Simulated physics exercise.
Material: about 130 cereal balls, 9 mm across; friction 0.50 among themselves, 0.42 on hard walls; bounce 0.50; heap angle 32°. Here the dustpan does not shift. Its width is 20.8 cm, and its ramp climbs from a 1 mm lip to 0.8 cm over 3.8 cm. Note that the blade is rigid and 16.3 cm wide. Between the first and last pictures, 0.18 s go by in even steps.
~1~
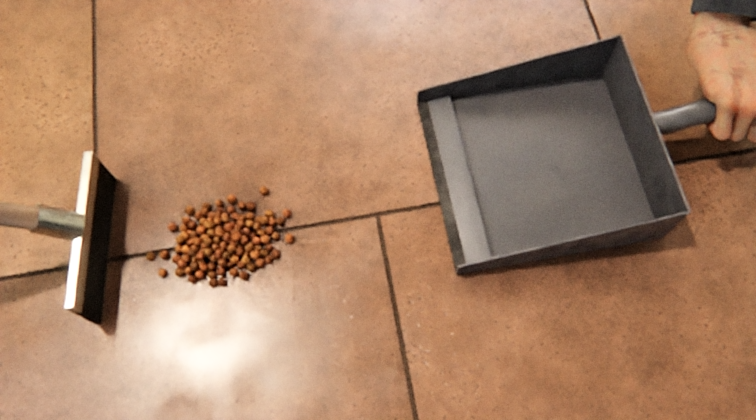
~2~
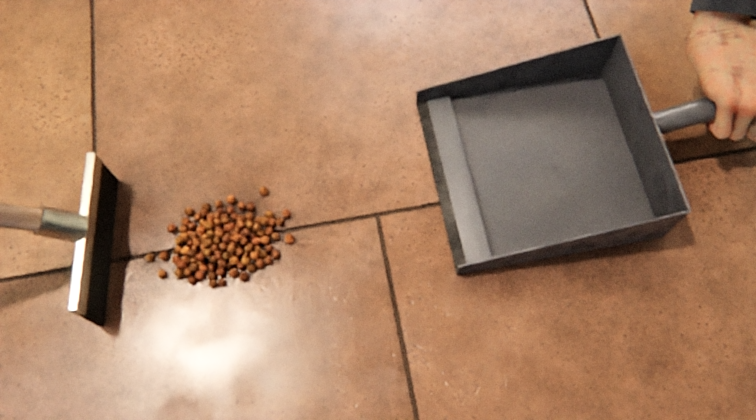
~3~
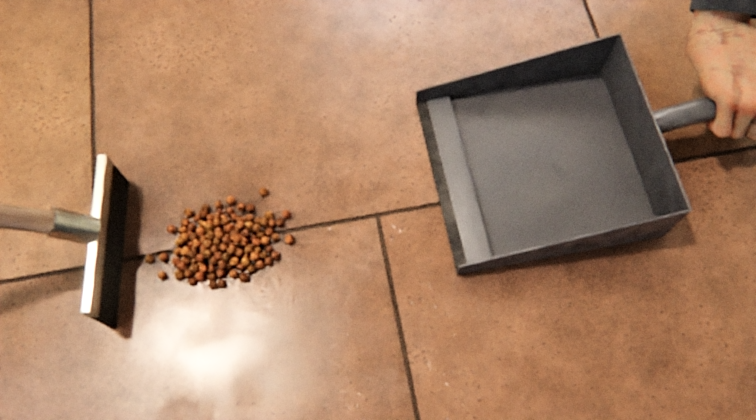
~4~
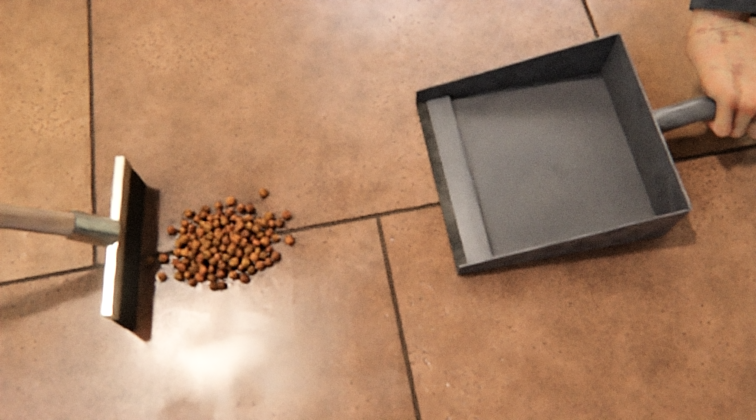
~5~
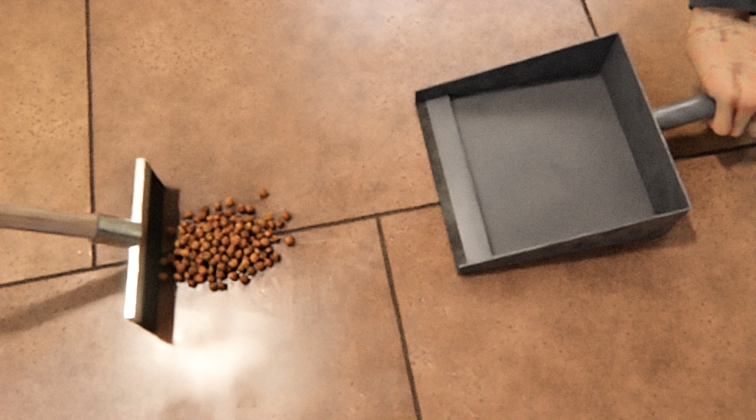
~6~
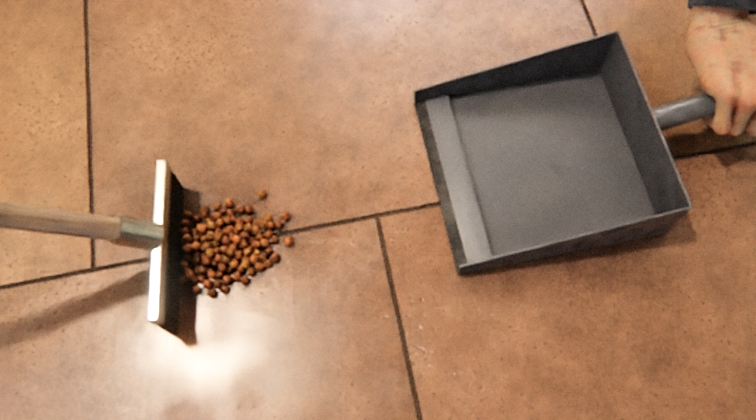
We see a flat-bladed tool with a pole handle slide right across brown tiles until it touches a pile of small brown balls, nudging its left edge, while a hand holds a gray dustpan still at right.
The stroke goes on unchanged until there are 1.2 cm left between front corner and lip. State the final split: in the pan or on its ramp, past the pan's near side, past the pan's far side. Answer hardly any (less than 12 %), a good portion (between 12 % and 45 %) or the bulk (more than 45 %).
Pan: A good portion; near side: A good portion; far side: Hardly any.
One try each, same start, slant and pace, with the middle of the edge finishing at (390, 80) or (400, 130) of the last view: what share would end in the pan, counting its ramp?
Around 5 per cent, and around 20 per cent.
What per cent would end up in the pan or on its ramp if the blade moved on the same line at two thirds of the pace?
I'd put it at roughly 40 per cent.
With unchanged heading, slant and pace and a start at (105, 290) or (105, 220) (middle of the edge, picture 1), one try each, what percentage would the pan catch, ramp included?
Estimates: 20 percent and 35 percent.
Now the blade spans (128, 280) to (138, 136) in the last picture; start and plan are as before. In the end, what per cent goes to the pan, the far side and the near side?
The pan gets 0, the far side 5 and the near side 0.
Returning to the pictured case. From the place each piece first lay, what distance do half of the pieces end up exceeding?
That distance is close to 26 cm.
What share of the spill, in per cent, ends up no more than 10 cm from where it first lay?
Some 0 per cent.
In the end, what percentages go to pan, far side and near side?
The pan ends at 40 per cent, the near side at 30 per cent and the far side at 0 per cent.
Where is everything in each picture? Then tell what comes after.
In the first picture, blade from (75, 308) to (93, 160), moved 0.0 cm, 0 of the pieces shifted so far; middle of the pieces at (226, 236); pan at (551, 164).
In the second picture, blade from (79, 309) to (95, 161), moved 0.4 cm, 0 of the pieces shifted so far; middle of the pieces at (226, 237).
In the third picture, blade from (91, 312) to (106, 163), moved 1.6 cm, 0 of the pieces shifted so far; middle of the pieces at (226, 238).
In the fourth picture, blade from (112, 314) to (124, 165), moved 3.6 cm, 0 of the pieces shifted so far; middle of the pieces at (225, 239).
In the fifth picture, blade from (134, 317) to (145, 167), moved 5.8 cm, 2 of the pieces shifted so far; middle of the pieces at (225, 240).
In the sixth picture, blade from (157, 319) to (165, 168), moved 8.0 cm, 43 of the pieces shifted so far; middle of the pieces at (225, 241); pan at (551, 162).
Then, 0.23 s after the last picture, middle of the blade 15 cm from the lip; 0 % over the lip, far side 0 %, near side 10 %.
Then, 0.38 s after the last picture, middle of the blade 6 cm from the lip; 0 % over the lip, far side 0 %, near side 20 %.
Then, 0.65 s after the last picture, middle of the blade 2 cm from the lip; 40 % over the lip, far side 0 %, near side 30 %.
In the end, pan 40 %, near side 30 %, far side 0 %, in front of the lip or behind the blade 30 %.
